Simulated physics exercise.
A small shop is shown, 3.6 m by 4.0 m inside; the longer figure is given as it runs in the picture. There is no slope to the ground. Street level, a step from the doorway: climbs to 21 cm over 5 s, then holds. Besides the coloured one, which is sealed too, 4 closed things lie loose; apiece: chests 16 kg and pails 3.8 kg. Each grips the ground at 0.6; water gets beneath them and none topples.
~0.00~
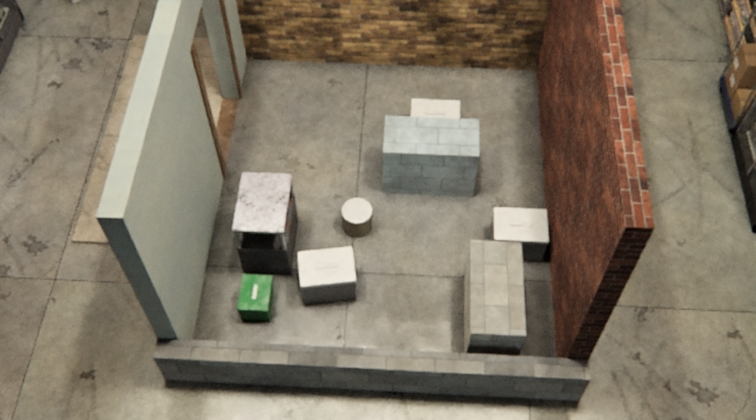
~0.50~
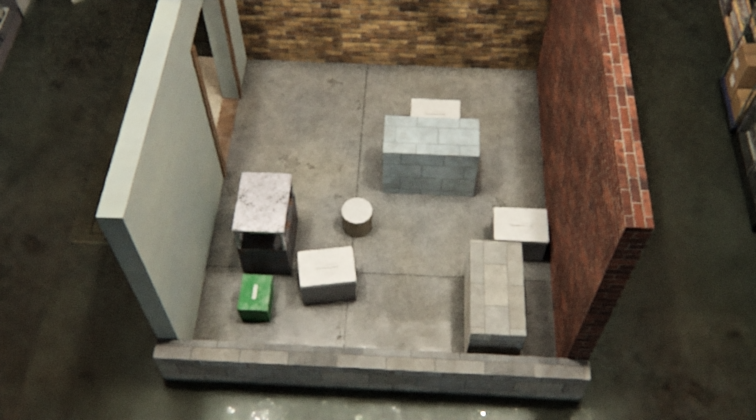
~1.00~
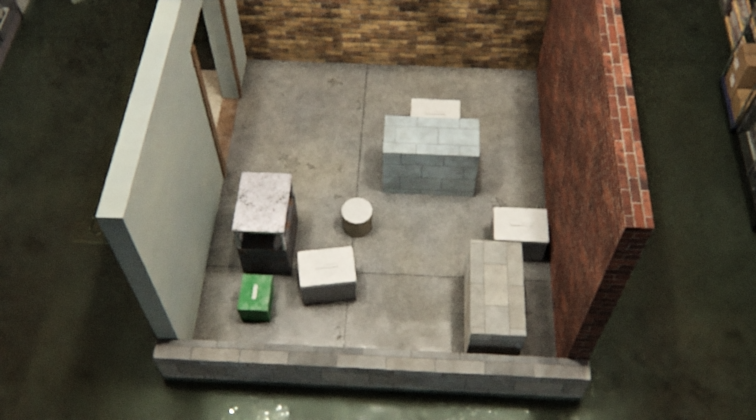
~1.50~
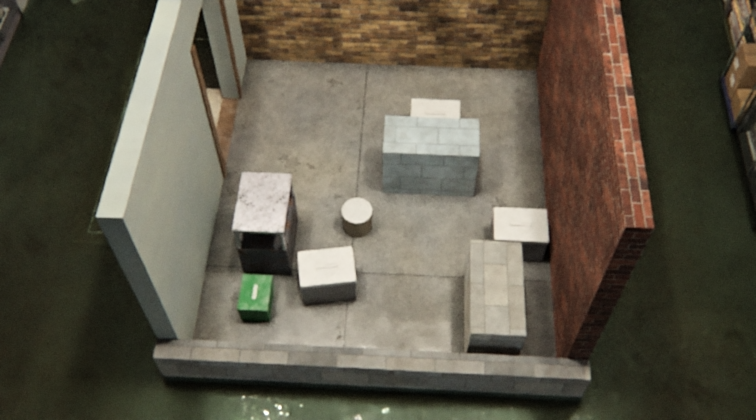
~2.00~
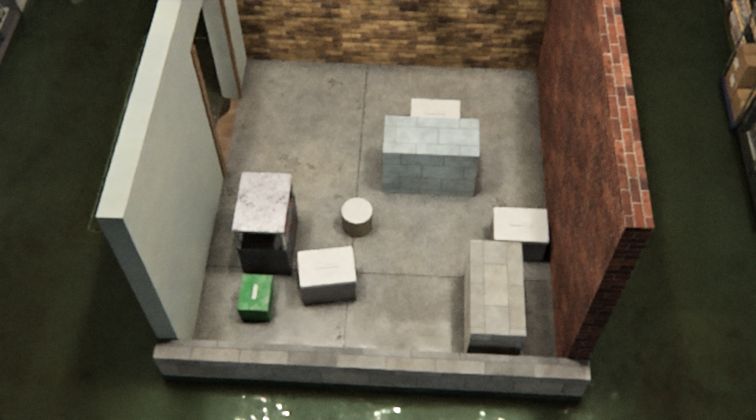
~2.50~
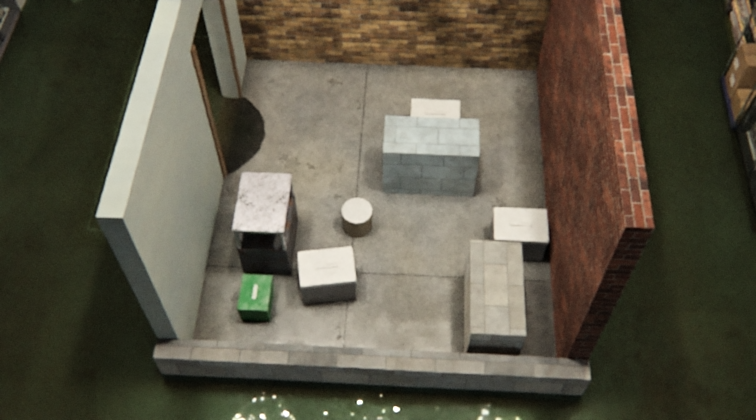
Seen from a fixed, high view, dark greenish water spreads over the concrete around a small roofless room with a pale left wall, brick walls behind and right, and a low block front. Inside, a green box sits front left near white boxes, a small round container, a marble-topped stand and block counters. The water darkens outside, then a dark patch enters through the left doorway, while the objects stay still.
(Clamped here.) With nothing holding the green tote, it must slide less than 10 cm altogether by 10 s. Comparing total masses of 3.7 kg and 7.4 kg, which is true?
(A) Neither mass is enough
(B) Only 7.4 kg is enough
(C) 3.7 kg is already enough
C, 3.7 kg is already enough.
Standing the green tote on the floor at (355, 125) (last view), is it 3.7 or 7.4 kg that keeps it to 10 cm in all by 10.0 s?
Well, no option works.
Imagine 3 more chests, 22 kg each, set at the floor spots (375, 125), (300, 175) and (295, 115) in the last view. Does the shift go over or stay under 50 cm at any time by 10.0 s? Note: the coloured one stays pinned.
Order as asked: Goes beyond / goes beyond / goes beyond.
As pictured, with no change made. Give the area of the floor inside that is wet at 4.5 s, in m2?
That flooded area is roughly 5.0 m2.
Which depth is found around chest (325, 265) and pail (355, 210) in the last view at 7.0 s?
2 and 3 cm.
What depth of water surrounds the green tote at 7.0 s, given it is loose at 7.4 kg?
0 cm, roughly.
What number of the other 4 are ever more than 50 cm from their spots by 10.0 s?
The total is 2.
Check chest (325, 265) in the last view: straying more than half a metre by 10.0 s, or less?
It is under.
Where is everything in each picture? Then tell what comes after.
The green tote at (255, 292) rests on the ground; water covers 0.0 m2; 0 of 5 have shifted, in the first frame.
The green tote at (255, 292) rests on the ground; water covers 0.0 m2; 0 of 5 have shifted, in the second frame.
The green tote at (255, 292) rests on the ground; 0.0 m2 under water; 0 of 5 have shifted, in the third frame.
The green tote at (255, 292), on the bottom; water covers 0.0 m2; 0 of 5 have shifted, in the fourth frame.
The green tote at (255, 292), on the bottom; water covers 0.0 m2; 0 of 5 have shifted, in the fifth frame.
The green tote at (255, 292), on the bottom; 0.3 m2 under water; 0 of 5 have shifted, in the sixth frame.
After 3.5 s the green tote would be 0 cm from its start with 3.7 kg and 0 cm from its start with 7.4 kg; 0 cm of water round it then.
After 4.5 s the green tote would be 0 cm from its start with 3.7 kg and 0 cm from its start with 7.4 kg; 0 cm of water round it then.
After 7.0 s the green tote would be 0 cm from its start with 3.7 kg and 0 cm from its start with 7.4 kg; 0 cm of water round it then.
After 10.0 s the green tote would be 0 cm from its start with 3.7 kg and 0 cm from its start with 7.4 kg; 2 cm of water round it then.
